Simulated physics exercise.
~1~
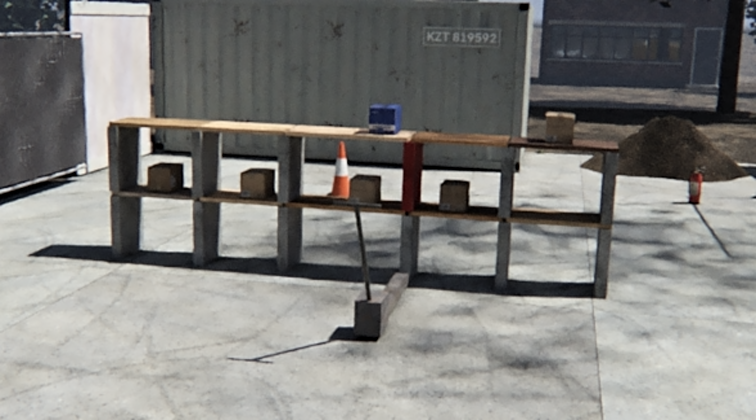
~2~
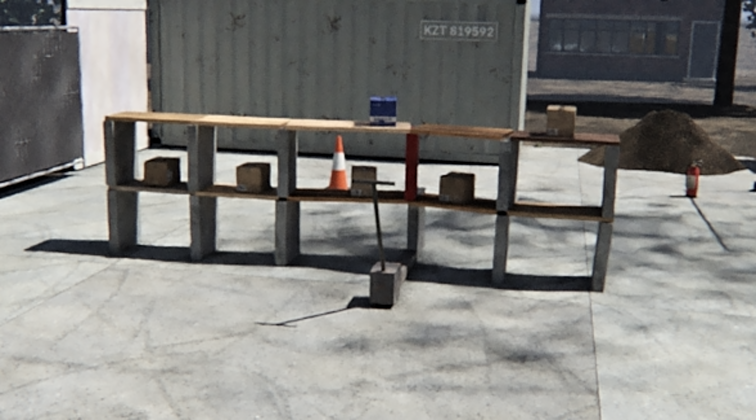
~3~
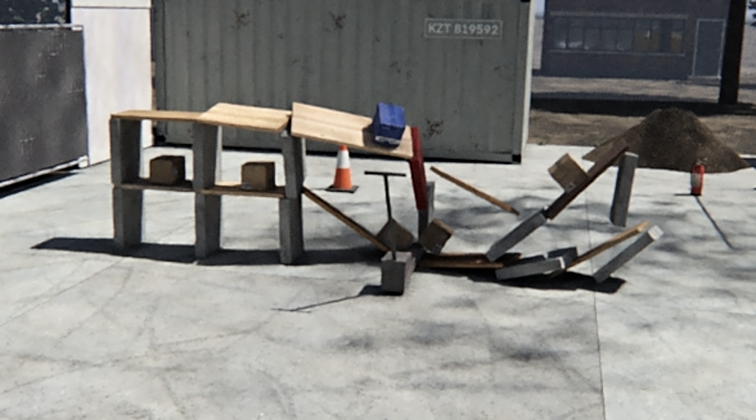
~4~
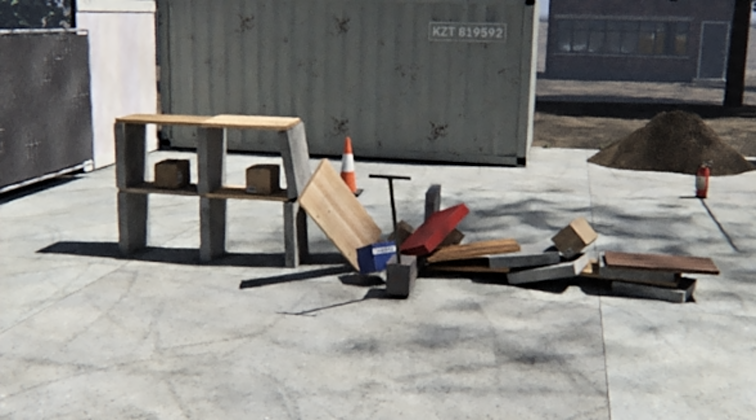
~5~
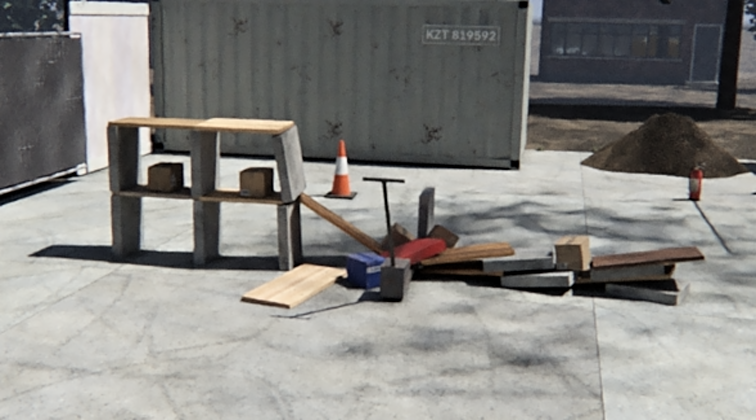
The clip shows a jack sliding into the foot of a two-tier rack of boards and blocks, whose middle and right side collapse, bringing down a blue carton and red upright. The left section stays standing, with two brown cartons still on its lower shelf, beside the heap.
